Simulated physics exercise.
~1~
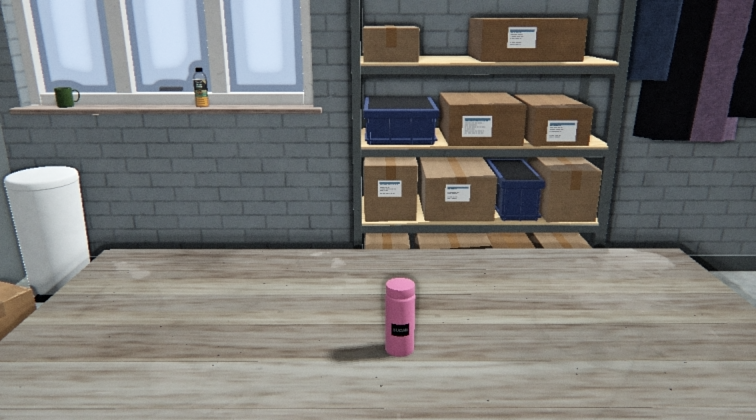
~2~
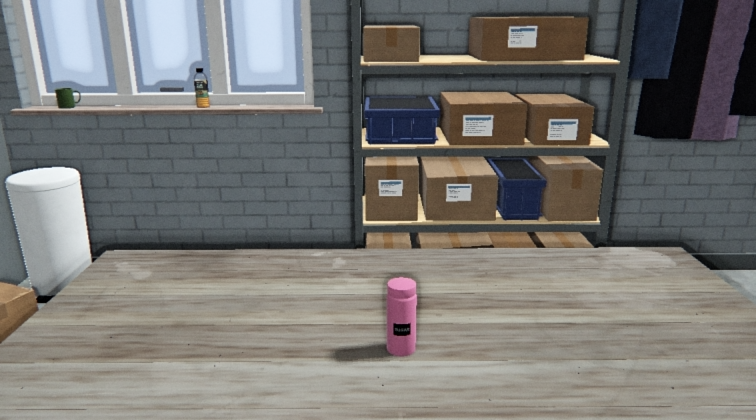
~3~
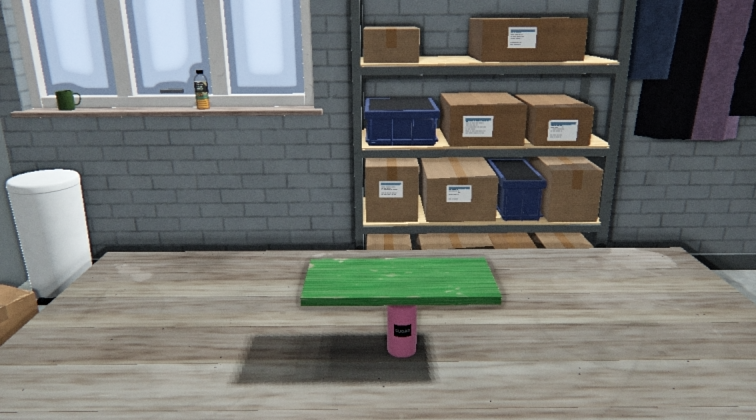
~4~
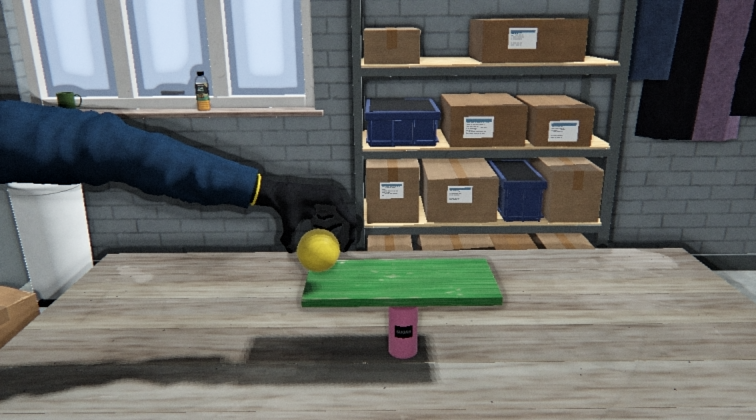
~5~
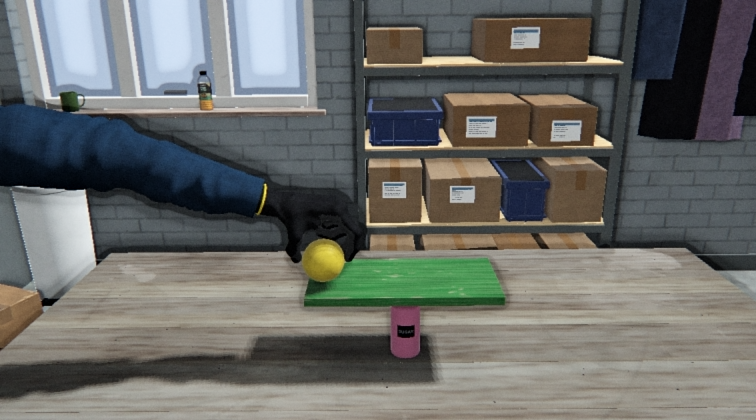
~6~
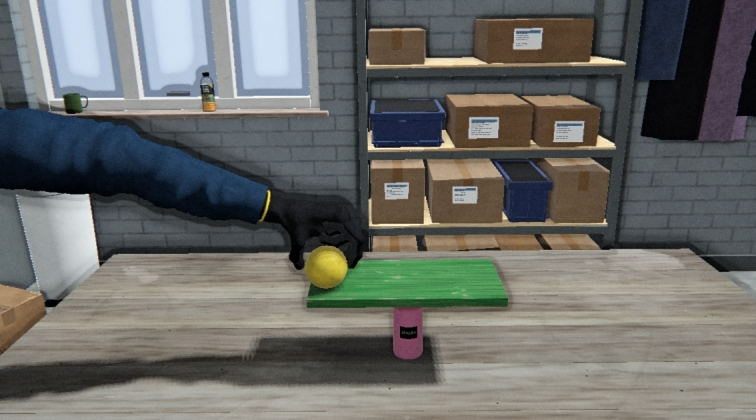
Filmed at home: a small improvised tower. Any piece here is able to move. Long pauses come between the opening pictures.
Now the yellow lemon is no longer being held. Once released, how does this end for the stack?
It ends with the stack collapsed.
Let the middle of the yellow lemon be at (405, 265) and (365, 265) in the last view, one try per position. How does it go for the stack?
In the first try it remains standing, then in the second try it breaks down.
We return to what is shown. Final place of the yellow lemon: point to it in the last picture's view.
Look around (288, 350) in the final frame.
Then, 0.40 s on from there, yellow lemon now fallen; green board turned 51° from how it was put.
Then, 0.60 s on from there, green board turned 42° from how it was put; pink shaker turned 14° from how it was put.
Then, 0.80 s on from there, pink shaker and green board now fallen.
In the end, fallen, pink shaker, yellow lemon and green board. At the end, from the last picture's camera, yellow lemon near (288, 350). The stack loses its balance.
